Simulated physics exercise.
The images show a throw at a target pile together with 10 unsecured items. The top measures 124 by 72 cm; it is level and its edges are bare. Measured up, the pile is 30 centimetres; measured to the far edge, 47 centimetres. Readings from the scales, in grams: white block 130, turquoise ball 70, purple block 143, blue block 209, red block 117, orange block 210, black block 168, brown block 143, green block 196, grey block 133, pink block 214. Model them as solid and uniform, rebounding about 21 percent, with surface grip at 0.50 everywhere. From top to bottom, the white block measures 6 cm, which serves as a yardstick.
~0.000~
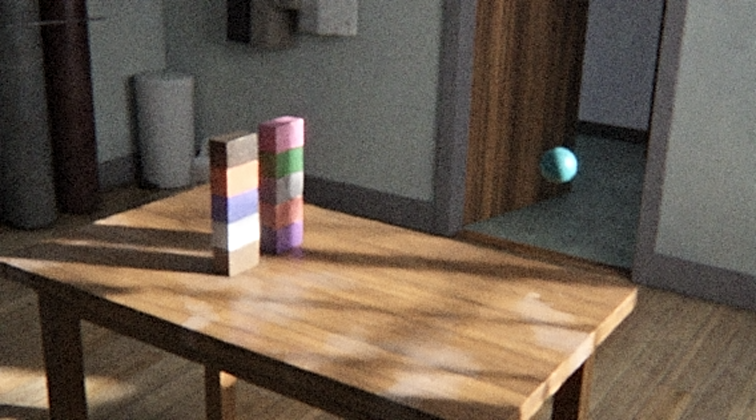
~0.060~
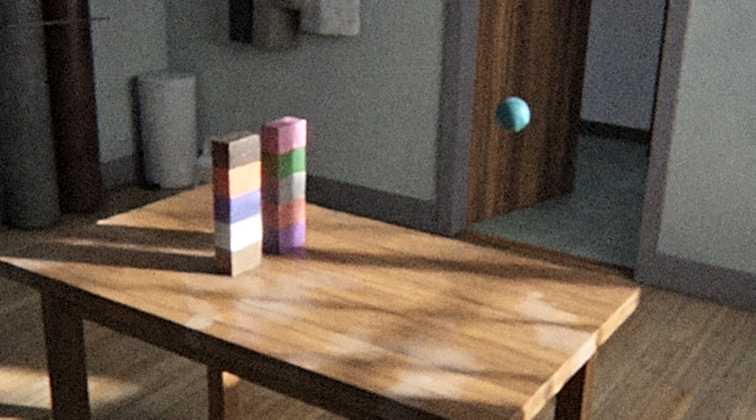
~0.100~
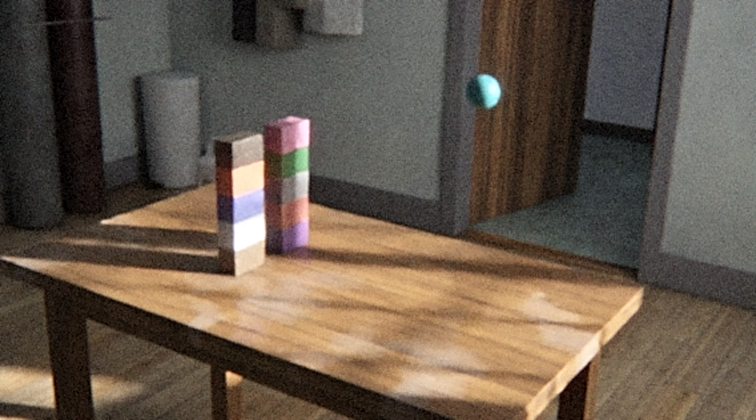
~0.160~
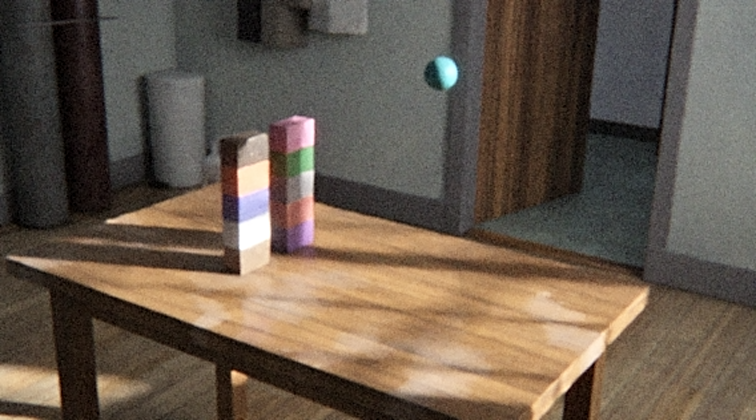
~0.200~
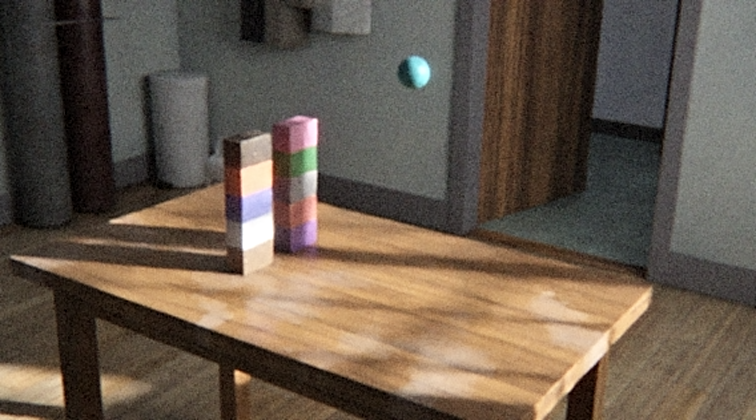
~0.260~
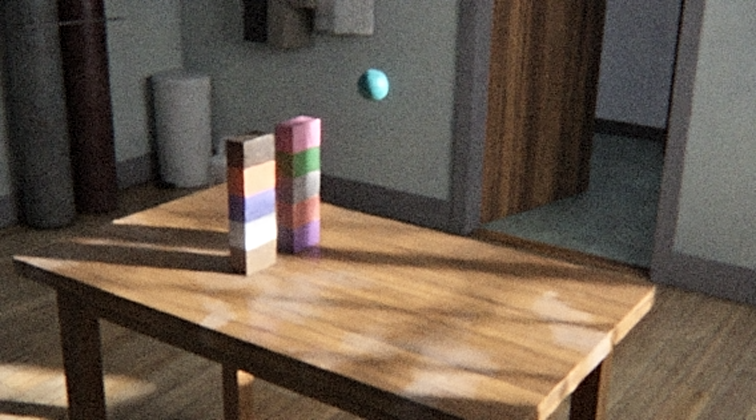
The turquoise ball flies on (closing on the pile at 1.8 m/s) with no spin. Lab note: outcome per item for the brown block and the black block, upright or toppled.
Outcome: Brown block upright; black block upright.
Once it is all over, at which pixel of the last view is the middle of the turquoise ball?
Roughly (343, 249).
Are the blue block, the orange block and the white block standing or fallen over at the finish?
Outcome noted - the blue block survives without falling, the orange block survives without falling, the white block survives without falling.
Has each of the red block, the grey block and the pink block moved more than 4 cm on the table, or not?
Well, the red block winds up somewhere else; the grey block winds up somewhere else; and the pink block winds up somewhere else.
Around 0.46 s, turquoise ball near (320, 203); pink block at 5° to upright; green block at 5° to upright; grey block at 5° to upright.
Around 0.86 s, turquoise ball near (342, 248); green block at 34° to upright; pink block at 34° to upright; grey block at 34° to upright.
Around 0.96 s, turquoise ball near (343, 248); grey block at 58° to upright; green block at 58° to upright; pink block at 57° to upright.
Around 1.06 s, turquoise ball near (343, 249); red block on its side; green block on its side; grey block on its side.
Finally (1.6 s), on their side or leaning hard on the table, purple block, red block, green block, grey block and pink block; the other 5 still in place (within 4 cm). Final places as that camera would see them, brown block near (253, 254), black block near (250, 150).
